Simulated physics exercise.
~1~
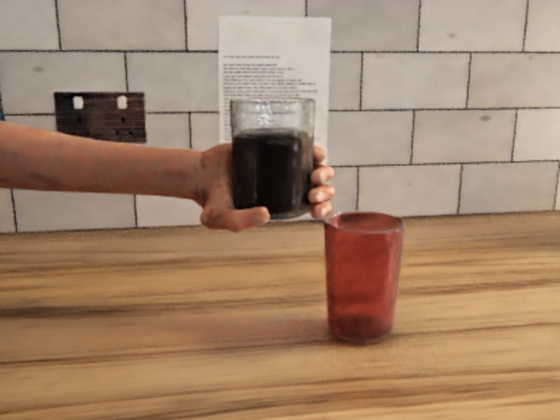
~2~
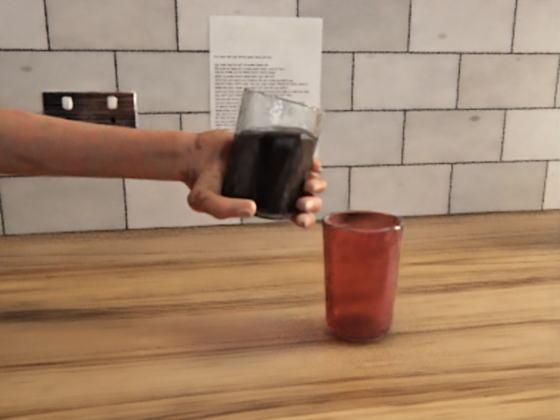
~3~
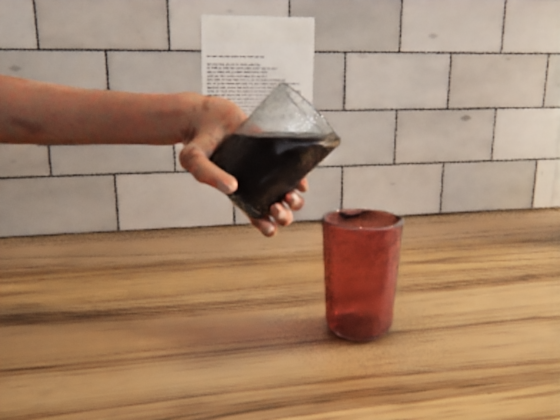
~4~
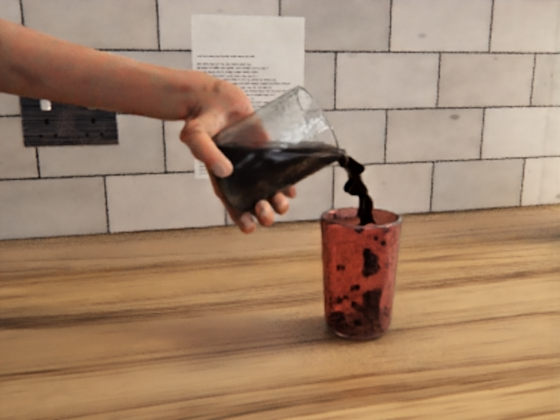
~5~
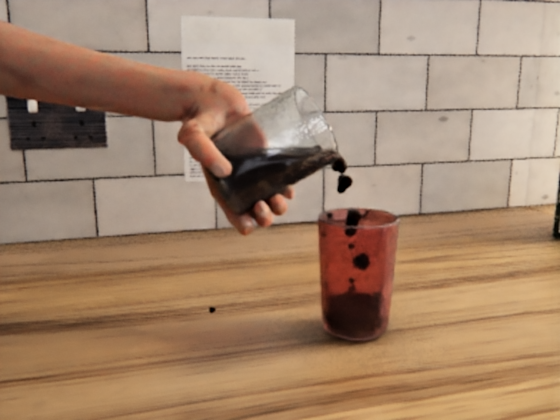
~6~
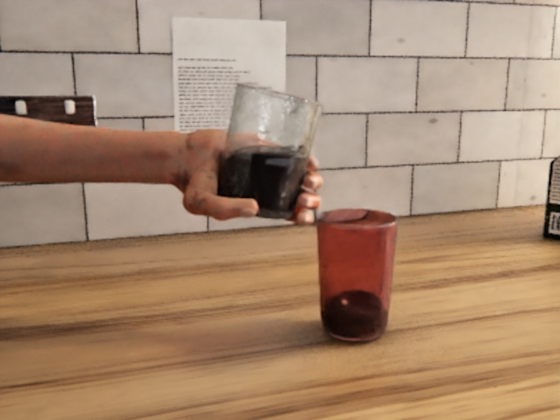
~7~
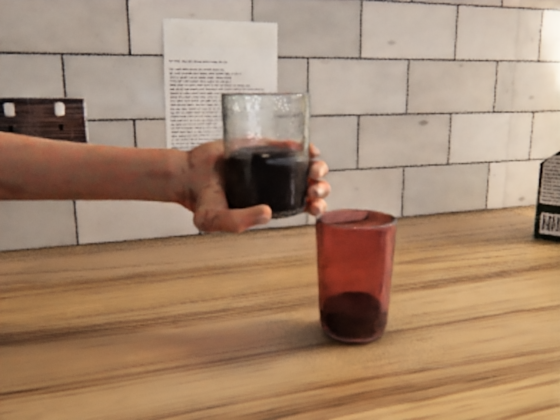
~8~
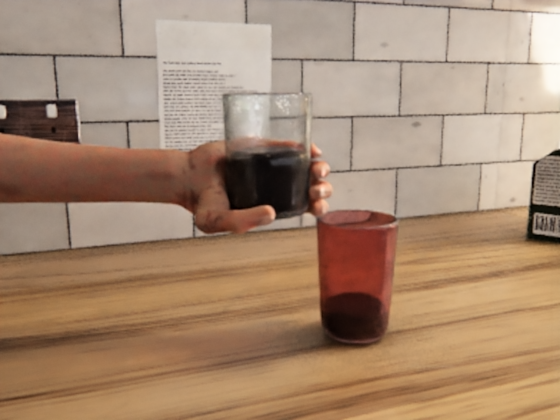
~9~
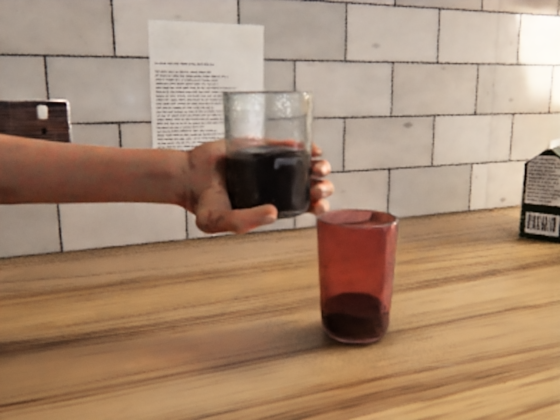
A hand holds a clear drinking glass of dark coffee above and to the left of an empty, reddish tall glass on a wooden work surface, with a sheet of printed paper on the tiled wall behind. The hand leans the drinking glass steeply to the right until coffee spills over its rim. A dark stream falls into the tall glass, then thins into separate drops. The hand turns the drinking glass upright again and holds it still, while the view drifts slightly sideways. At the end, the tall glass holds a shallow layer of coffee, and plenty remains in the drinking glass.
